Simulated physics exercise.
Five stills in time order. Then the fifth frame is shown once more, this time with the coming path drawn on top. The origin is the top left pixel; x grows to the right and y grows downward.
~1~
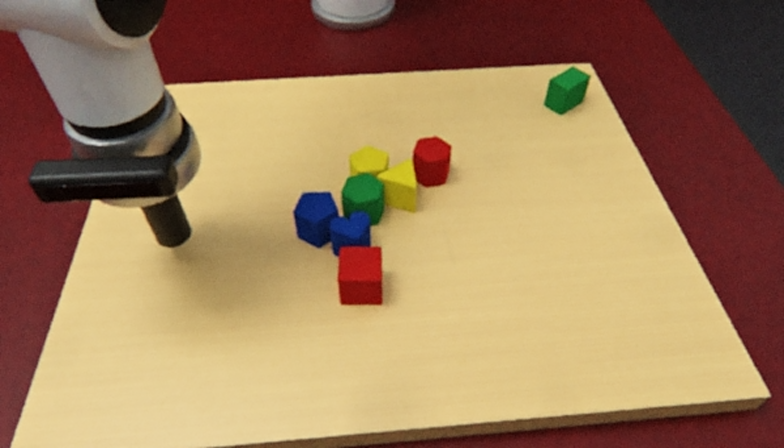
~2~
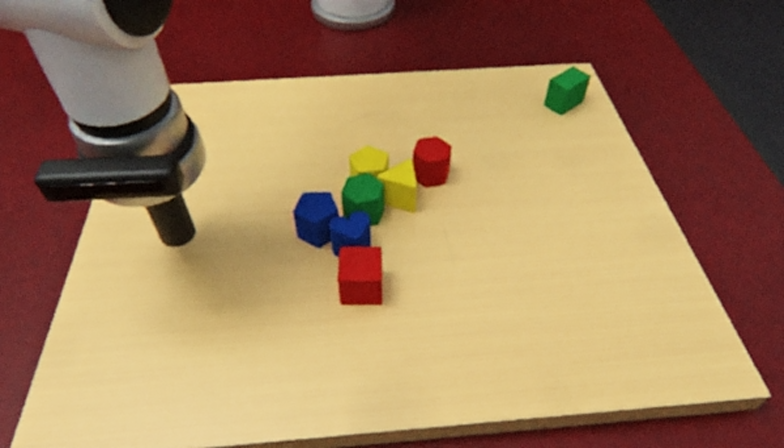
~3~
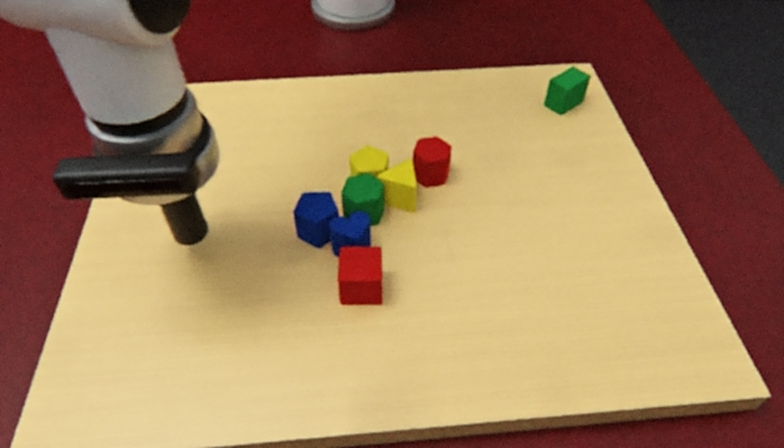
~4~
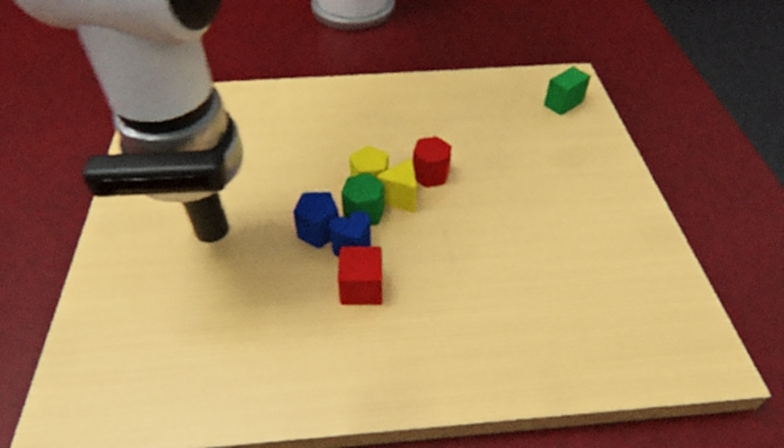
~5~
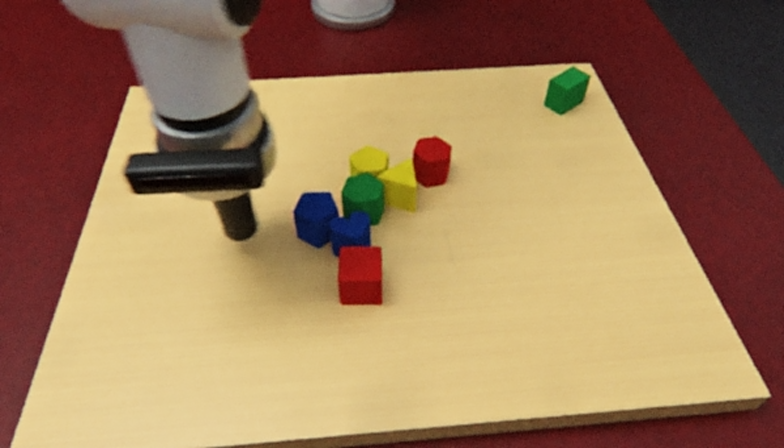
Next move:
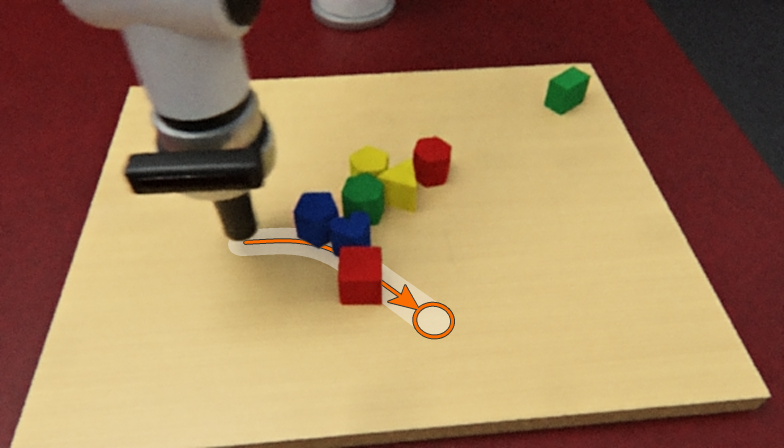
A robot arm moves its black peg right across the board while the colored blocks stay still.
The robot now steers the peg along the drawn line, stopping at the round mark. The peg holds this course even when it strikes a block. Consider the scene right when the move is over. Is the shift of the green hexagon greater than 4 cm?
No, it doesn't check out.
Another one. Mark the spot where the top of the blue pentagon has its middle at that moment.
Near (369, 210).
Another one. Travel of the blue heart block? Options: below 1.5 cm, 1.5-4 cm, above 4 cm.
Covers over 4 cm.
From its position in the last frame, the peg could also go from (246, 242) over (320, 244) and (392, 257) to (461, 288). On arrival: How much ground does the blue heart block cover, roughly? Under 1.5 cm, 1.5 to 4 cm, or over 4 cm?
Upwards of 4 cm.
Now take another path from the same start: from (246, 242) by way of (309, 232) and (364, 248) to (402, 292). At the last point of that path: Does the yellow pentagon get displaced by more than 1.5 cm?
No.
Path on the board, from (246, 242) over (316, 245) and (375, 277) to (434, 320).
What follows on the original path. One third of the way, peg at (315, 231); blue pentagon at (347, 202), turned 30° anticlockwise; blue heart block at (360, 226); green hexagon at (376, 182); yellow triangle at (407, 171), turned 20° clockwise.
Two thirds of the way, peg at (375, 265); blue pentagon at (369, 210), turned 75° anticlockwise; blue heart block at (412, 241), turned 40° anticlockwise; red square piece at (377, 287); green hexagon at (382, 180), turned 20° anticlockwise; yellow triangle at (412, 167), turned 30° clockwise.
At the end, peg at (435, 307); blue pentagon at (369, 210), turned 75° anticlockwise; blue heart block at (422, 244), turned 80° anticlockwise; red square piece at (388, 309), turned 40° clockwise; green hexagon at (382, 180), turned 20° anticlockwise; yellow triangle at (412, 167), turned 30° clockwise.
